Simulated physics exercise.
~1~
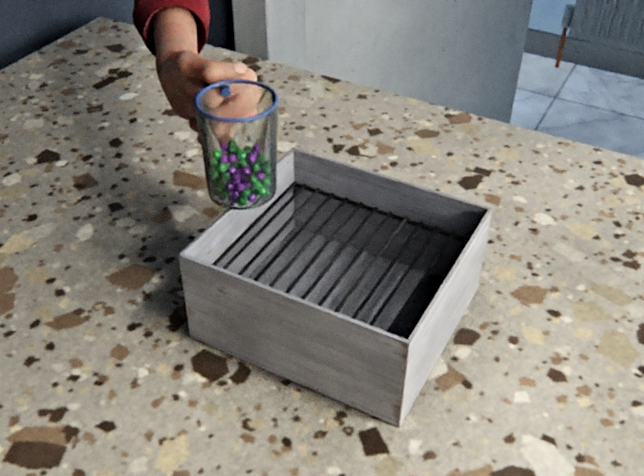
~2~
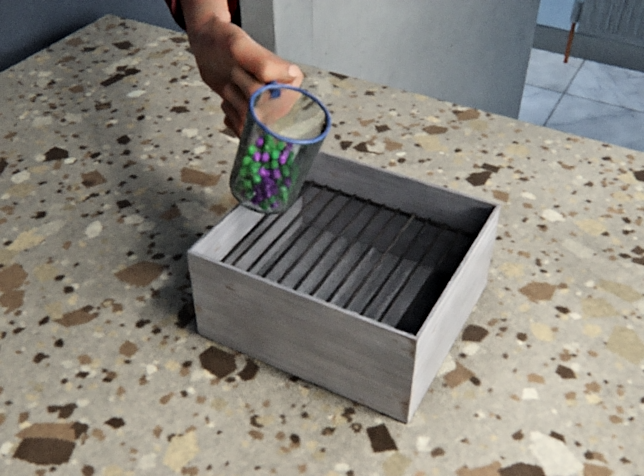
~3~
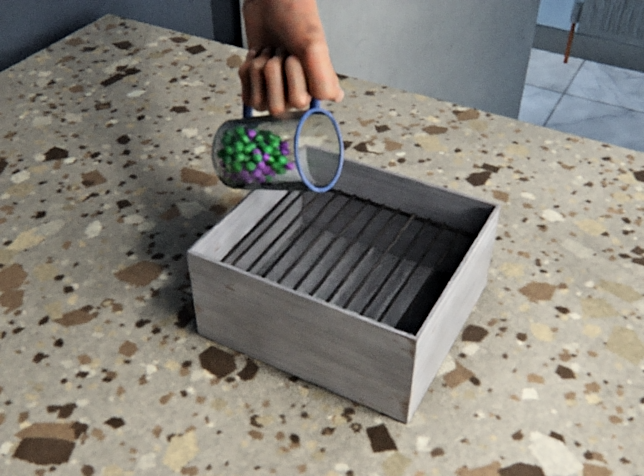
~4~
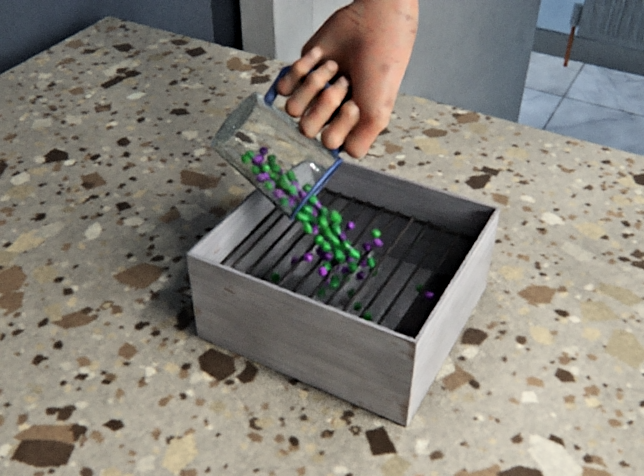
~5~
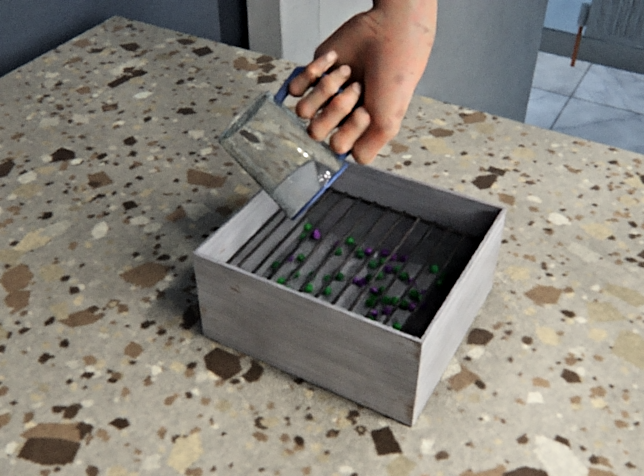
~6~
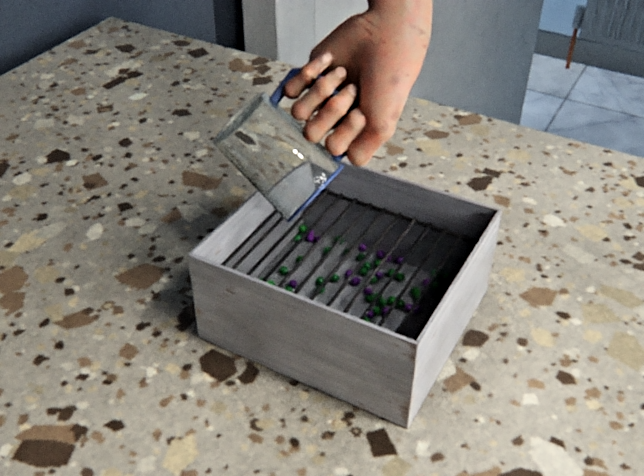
Purple and green bits tumbling from a clear cup tipped by a hand, nearly all dropping through a slatted rack into a box.
